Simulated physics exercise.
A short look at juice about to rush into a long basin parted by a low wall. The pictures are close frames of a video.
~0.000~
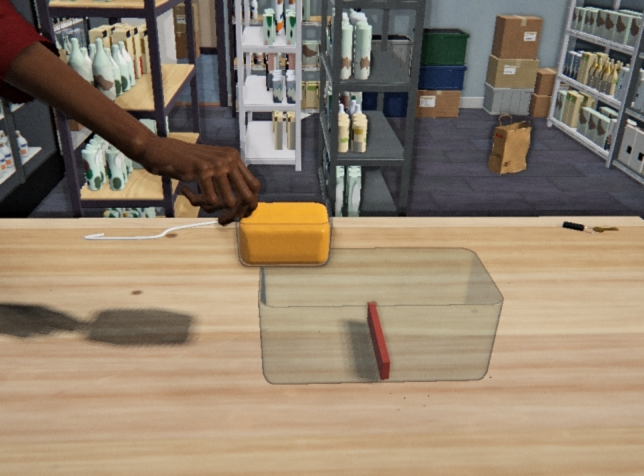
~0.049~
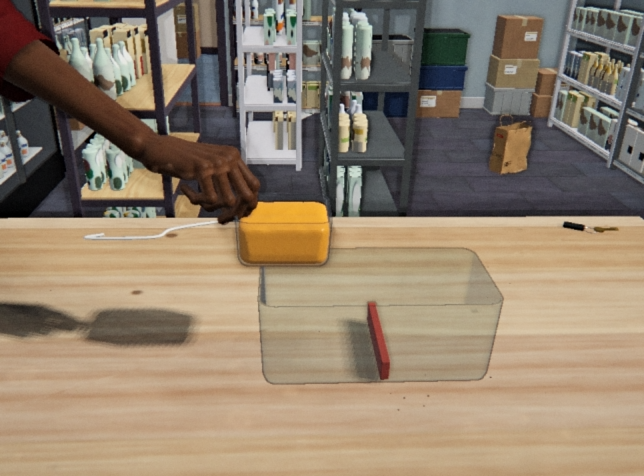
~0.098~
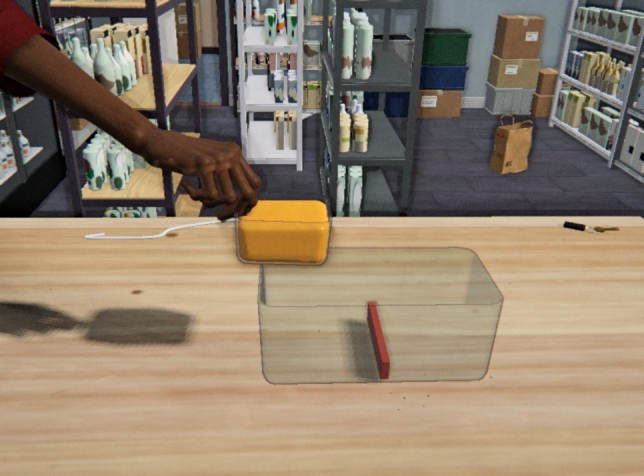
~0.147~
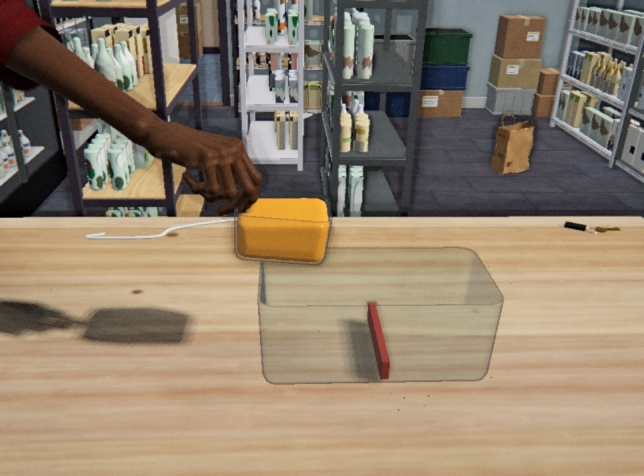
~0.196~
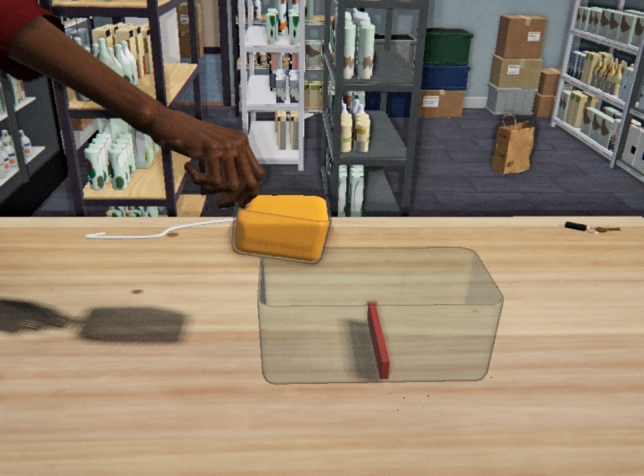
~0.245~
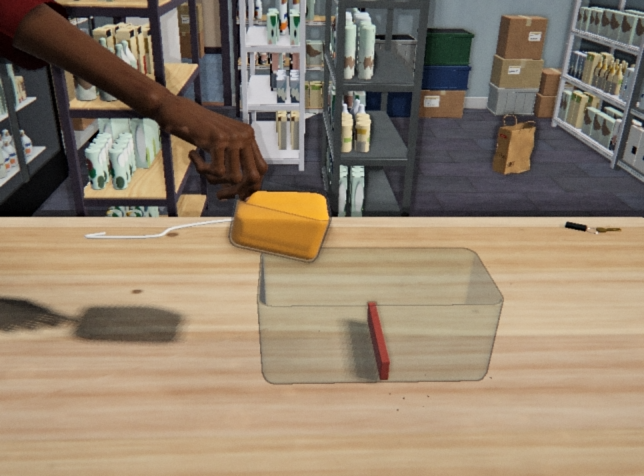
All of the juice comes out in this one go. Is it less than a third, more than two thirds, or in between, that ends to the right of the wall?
The share right of the wall is above two thirds.
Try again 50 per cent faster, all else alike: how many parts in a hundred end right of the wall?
Some 80 per cent.
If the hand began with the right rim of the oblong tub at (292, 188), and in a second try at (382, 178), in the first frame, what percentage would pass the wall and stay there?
In turn 35 and 75 in a hundred.
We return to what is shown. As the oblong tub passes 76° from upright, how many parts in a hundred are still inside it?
Close to 40 per cent.
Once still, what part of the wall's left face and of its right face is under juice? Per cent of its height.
Left: 10 %. Right: 60 %.
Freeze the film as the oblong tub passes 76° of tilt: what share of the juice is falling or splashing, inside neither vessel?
About 40 per cent.
A moment on, the oblong tub is tipped on its side and 39 per cent is still to pour, 8 is left of the wall and 12 right of it.
Next, the oblong tub is tipped right over and 3 per cent is still to pour, 15 is left of the wall and 73 right of it.
Then the oblong tub is tipped right over and 0 per cent is still to pour, 20 is left of the wall and 79 right of it.
Later the oblong tub is tipped right over and 0 per cent is still to pour, 20 is left of the wall and 79 right of it.
Finally, 20 per cent lies left of the wall, 79 right of it and 1 outside.
